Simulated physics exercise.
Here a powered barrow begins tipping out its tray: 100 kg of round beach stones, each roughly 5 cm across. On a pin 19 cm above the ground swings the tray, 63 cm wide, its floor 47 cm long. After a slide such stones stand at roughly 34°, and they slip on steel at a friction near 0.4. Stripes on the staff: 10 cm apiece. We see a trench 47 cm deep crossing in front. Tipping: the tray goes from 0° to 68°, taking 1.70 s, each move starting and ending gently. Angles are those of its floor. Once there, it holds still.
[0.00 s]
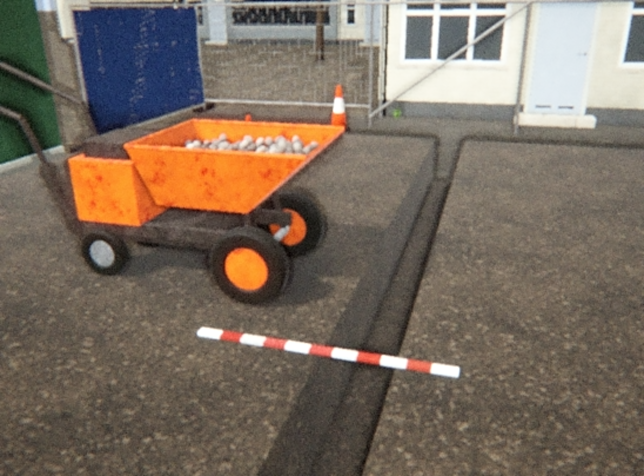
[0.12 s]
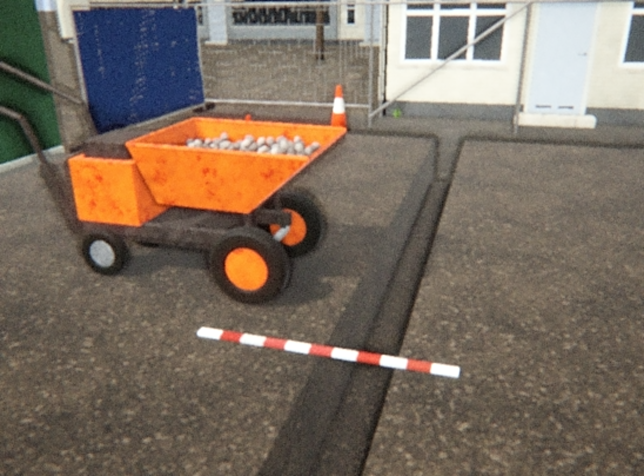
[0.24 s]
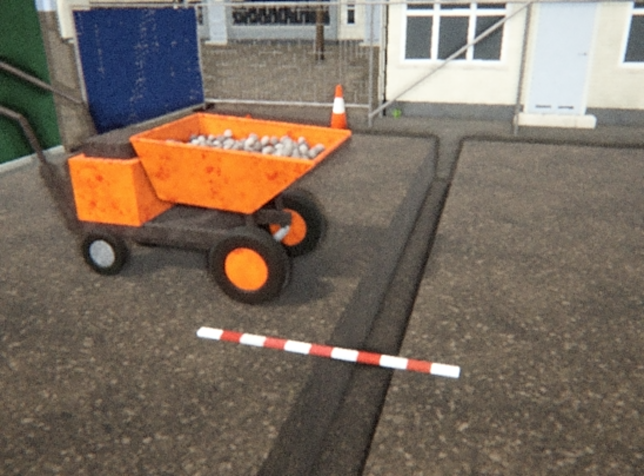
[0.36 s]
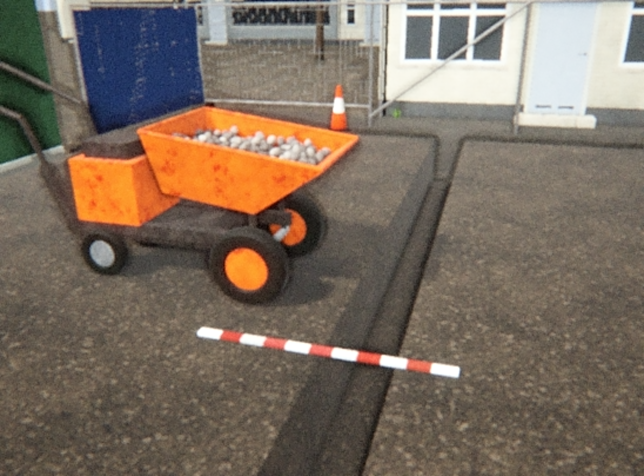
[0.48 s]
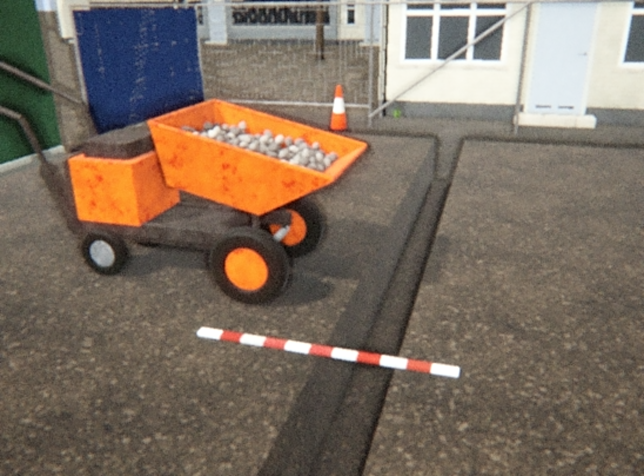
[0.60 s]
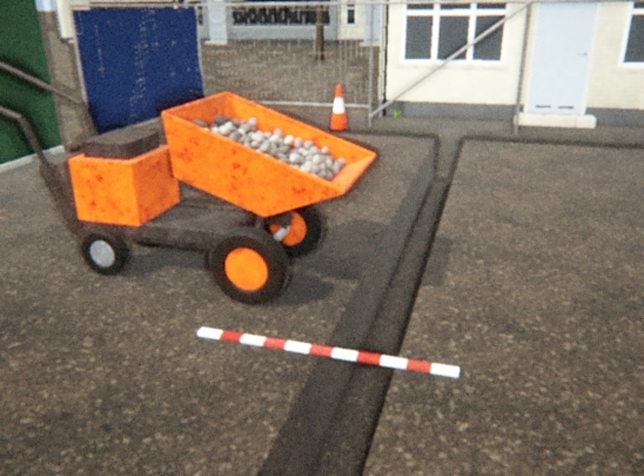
An orange powered barrow stood on dark ground behind a red and white striped staff, and its tray of grey stones slowly tilted down to the right, its back end rising.
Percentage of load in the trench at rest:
46 %.
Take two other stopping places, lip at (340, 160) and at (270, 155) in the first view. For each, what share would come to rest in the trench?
I'd expect some 5 per cent, then some 95.
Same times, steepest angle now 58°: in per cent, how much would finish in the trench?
Some 45 in a hundred, I'd say.
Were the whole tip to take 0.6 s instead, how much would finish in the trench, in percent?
It'd be some 30 per cent.
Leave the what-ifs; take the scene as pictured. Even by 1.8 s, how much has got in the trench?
Roughly 30 percent of the load.
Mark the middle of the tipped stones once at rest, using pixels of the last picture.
Near (430, 294).
After 1.3 s the floor is at 57°; 99 % in the tray, 1 % in the trench; the foremost stones are at (402, 254).
After 1.8 s the floor is at 68°; 28 % in the tray, 28 % in the trench, 44 % past the trench; the foremost stones are at (546, 317).
After 2.2 s the floor is at 68°; 4 % in the tray, 40 % in the trench, 55 % past the trench; the foremost stones are at (631, 325).
After 4.1 s the floor is at 68°; 0 % in the tray, 46 % in the trench, 54 % past the trench; the foremost stones are past the picture's edge.
